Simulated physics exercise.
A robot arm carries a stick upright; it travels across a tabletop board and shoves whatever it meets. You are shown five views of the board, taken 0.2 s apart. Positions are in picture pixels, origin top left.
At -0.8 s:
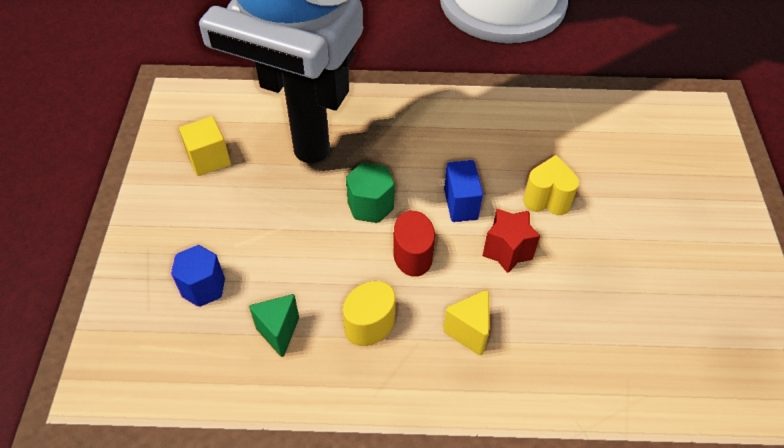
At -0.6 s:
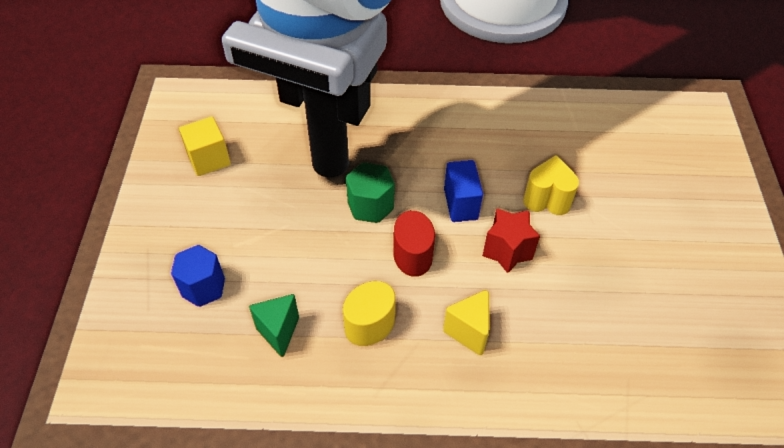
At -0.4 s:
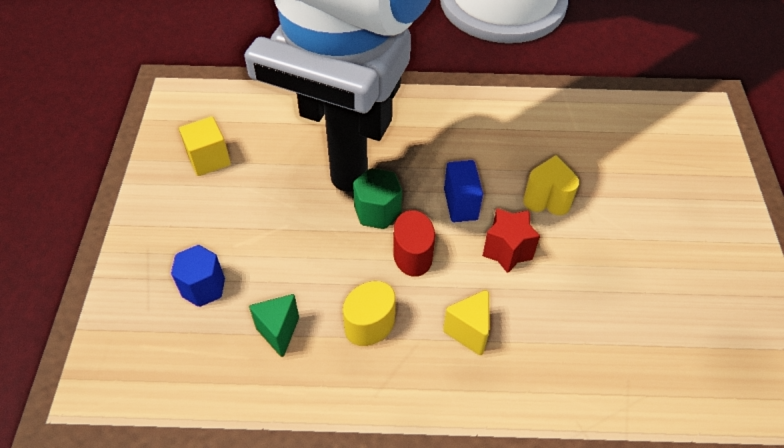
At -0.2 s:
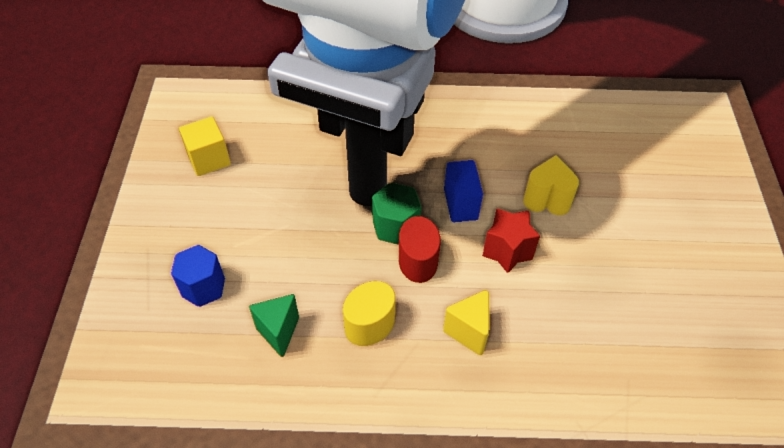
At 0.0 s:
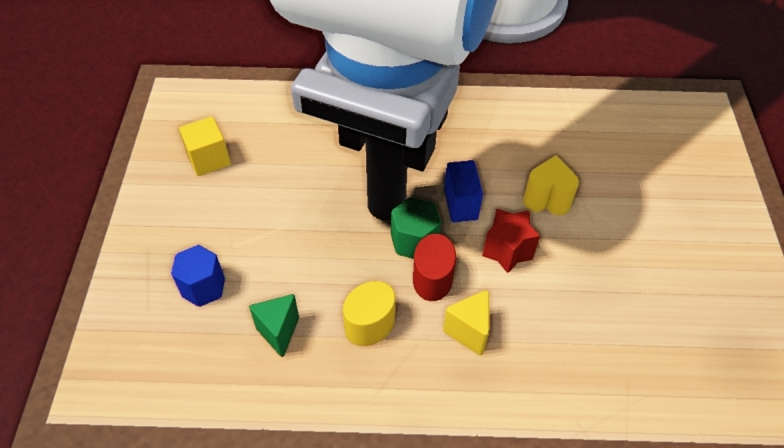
On a wooden board scattered with colored blocks, a robot arm moved its black stick down and to the right, pushing the green hexagonal block a short way, which then nudged the red oval one.
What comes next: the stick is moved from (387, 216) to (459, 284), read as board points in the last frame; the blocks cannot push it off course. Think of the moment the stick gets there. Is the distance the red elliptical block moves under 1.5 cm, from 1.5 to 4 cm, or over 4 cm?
Long, over 4 cm.
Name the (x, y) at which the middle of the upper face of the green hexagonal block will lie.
It is at (509, 268).
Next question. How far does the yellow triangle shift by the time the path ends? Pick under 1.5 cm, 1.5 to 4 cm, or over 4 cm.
Displacement: 1.5 to 4 cm.
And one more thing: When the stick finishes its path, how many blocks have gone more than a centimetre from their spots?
There will be three or more blocks that move more than 1 cm.
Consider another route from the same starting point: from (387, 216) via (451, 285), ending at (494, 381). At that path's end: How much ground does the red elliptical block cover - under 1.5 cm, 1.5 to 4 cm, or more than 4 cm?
Covers over 4 cm.
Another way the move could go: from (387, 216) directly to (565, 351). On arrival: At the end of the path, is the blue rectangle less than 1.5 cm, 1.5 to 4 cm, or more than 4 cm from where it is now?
Distance: Less than 1.5 cm.
On the path given first. Halfway along, stick at (423, 239); green hexagonal block at (461, 247), turned 20° anticlockwise; red elliptical block at (462, 286), turned 65° clockwise; yellow triangle at (476, 320).
At the end, stick at (461, 275); green hexagonal block at (509, 268), turned 35° anticlockwise; red elliptical block at (474, 299), turned 95° clockwise; yellow triangle at (481, 335), turned 20° clockwise; red star in place.
